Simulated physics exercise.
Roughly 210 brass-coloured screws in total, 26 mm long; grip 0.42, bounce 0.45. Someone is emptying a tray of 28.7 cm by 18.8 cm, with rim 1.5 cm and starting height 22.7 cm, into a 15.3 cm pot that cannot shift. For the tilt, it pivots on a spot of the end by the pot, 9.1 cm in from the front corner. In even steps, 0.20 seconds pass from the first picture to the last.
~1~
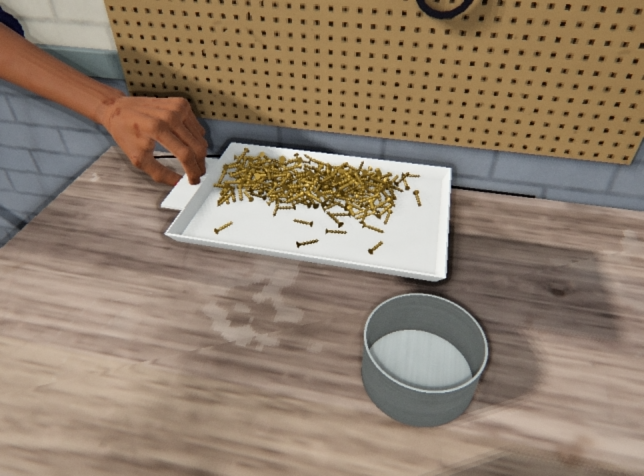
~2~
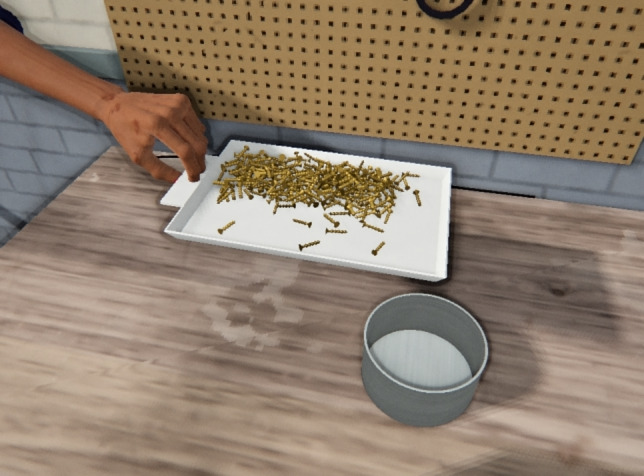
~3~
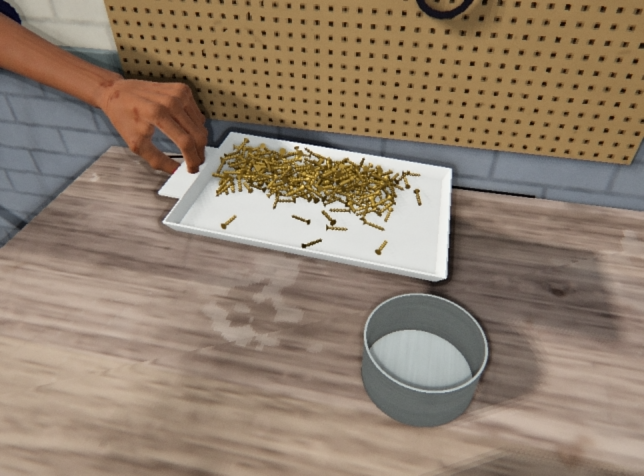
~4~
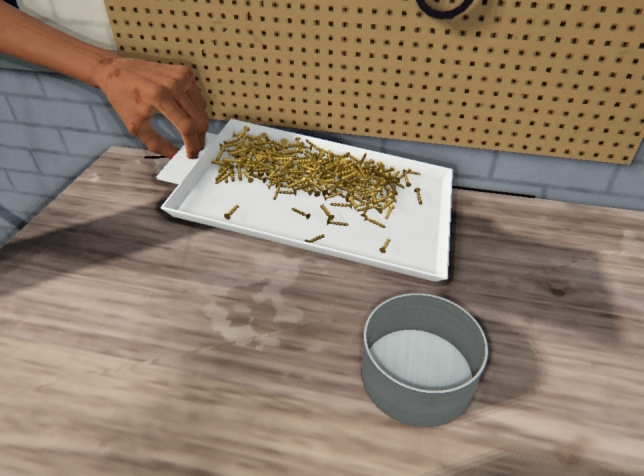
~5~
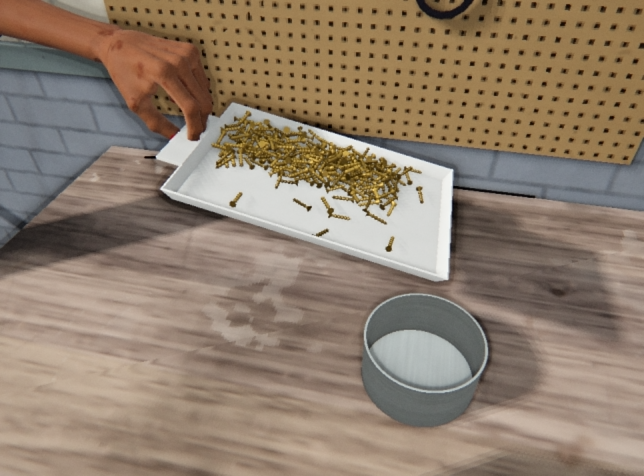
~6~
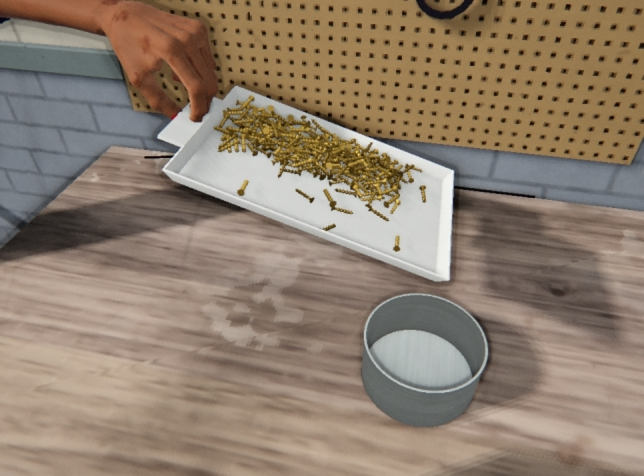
We see a hand at the left end of a white tray of brass-coloured screws gradually raise that end above a wooden worktop, while the screws shift slightly rightward and a round grey pot stands still in front.
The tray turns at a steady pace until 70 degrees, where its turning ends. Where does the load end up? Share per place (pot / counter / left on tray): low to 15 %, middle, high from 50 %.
Shares - pot: Low, counter: High, tray: Low.
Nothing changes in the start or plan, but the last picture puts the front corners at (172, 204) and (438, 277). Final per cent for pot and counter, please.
Pot 45 % / counter 55 %.
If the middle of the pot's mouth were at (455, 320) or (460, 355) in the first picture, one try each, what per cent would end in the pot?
Estimates: 30 in a hundred and 20 in a hundred.
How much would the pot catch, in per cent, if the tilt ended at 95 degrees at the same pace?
Share in the pot: Around 0 %.
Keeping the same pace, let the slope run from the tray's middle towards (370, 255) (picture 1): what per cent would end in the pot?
I'd estimate about 45 %.
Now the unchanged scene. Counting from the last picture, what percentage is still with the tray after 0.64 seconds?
Roughly 0 percent of the load, I'd say.
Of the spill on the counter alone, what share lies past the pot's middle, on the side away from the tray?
Around 100 per cent, give or take.
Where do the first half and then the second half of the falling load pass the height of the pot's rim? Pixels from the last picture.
(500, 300) or so first, later (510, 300).
Then, 0.22 s after the last picture, tilt 44 degrees; the tray holds 100 %, the pot 0 %.
Then, 0.37 s after the last picture, tilt 62 degrees; the tray holds 90 %, the pot 0 %.
Then, 0.64 s after the last picture, tilt 70 degrees; the tray holds 0 %, the pot 0 %.
In the end, pot 5 %, counter 95 %, tray 0 %.
